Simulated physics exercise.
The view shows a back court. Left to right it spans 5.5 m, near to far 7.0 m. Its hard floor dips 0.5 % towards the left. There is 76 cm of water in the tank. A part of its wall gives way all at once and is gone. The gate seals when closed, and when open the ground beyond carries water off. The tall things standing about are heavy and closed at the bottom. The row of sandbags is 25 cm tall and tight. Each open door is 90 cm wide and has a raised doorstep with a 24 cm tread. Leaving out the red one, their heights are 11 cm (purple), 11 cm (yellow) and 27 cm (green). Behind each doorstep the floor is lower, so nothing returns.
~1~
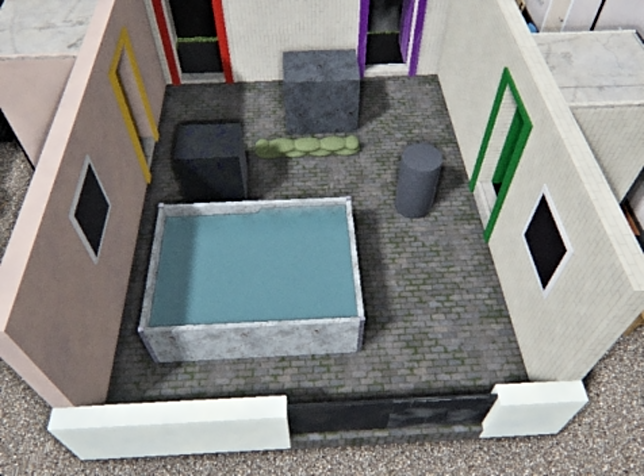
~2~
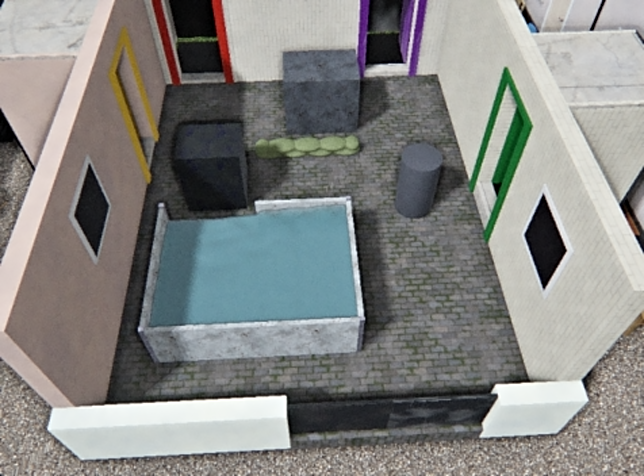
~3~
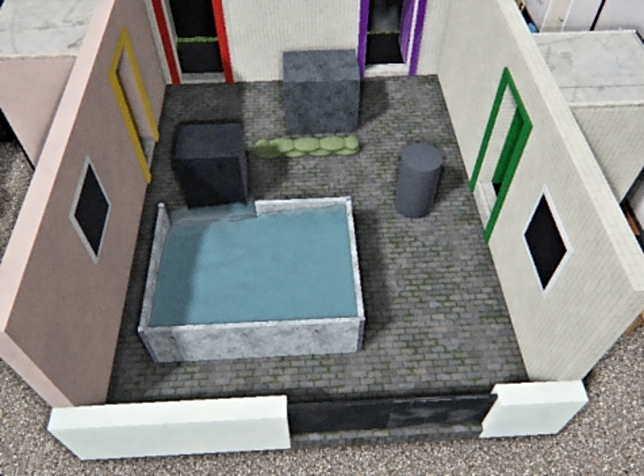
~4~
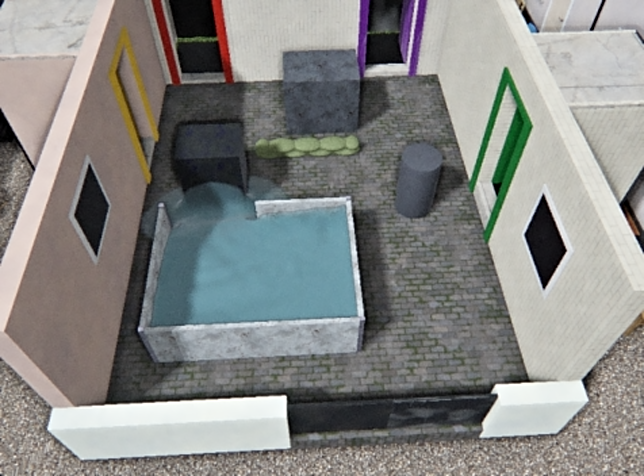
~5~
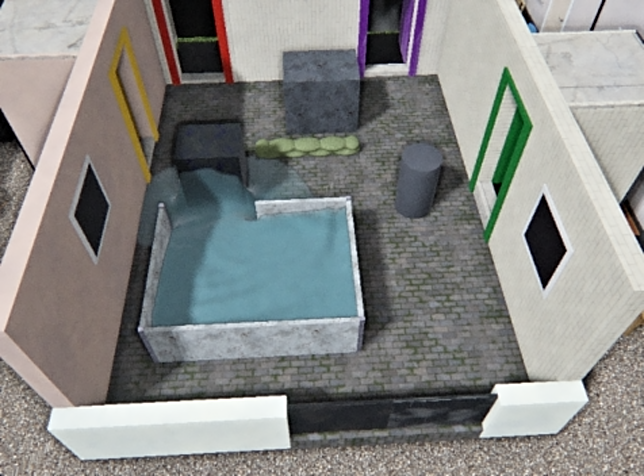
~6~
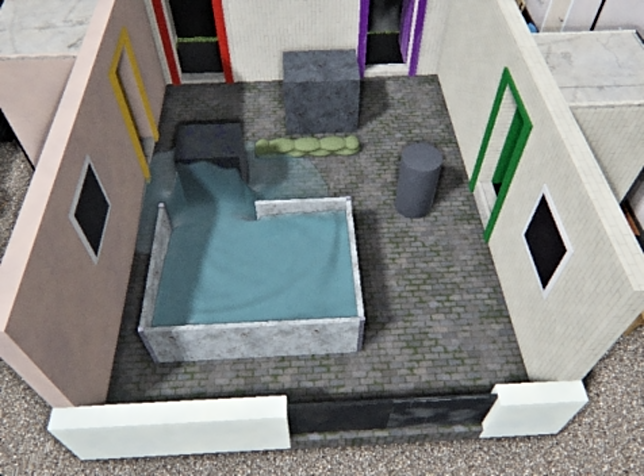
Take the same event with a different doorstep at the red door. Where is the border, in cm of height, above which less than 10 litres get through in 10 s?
Close to 26 cm is just enough.
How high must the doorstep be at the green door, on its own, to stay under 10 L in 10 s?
About 8.5 cm at green.
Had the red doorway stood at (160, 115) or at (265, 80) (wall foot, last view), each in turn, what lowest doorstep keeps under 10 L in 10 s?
Roughly 15 and 14.0 cm.
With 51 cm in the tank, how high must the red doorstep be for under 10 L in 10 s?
Some 16 cm.
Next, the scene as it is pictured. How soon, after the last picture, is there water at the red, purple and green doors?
Red 0.9 s, purple 2.6 s, green 1.6 s.
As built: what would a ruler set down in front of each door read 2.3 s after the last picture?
In cm: Red 24, purple 0, yellow 11, green 7.
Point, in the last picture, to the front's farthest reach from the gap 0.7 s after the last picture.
Near (166, 89).
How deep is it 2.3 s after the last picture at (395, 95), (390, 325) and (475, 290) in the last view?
Roughly 0, 0 and 2 cm, in turn.
Then, 0.7 s after the last picture water covers 30 % of the floor, deepest (64 cm) near (208, 217); it has not reached the red door.
Then, 2.3 s after the last picture water covers 65 % of the floor, deepest (38 cm) near (207, 226); 24 cm at the red door, 133 litres in over its 7 cm doorstep.
Then, 9.3 s after the last picture water covers 95 % of the floor, deepest (16 cm) near (158, 131); 12 cm at the red door, 406 litres in over its 7 cm doorstep.
At the red door as built, the water peaked near 24 cm, 2.3 s after the last picture.
Run again over the same 10 s with other heights there, 34 litres in over 21 cm, 4 litres over 28 cm. The limit of 10 litres is kept from about 26 cm up.
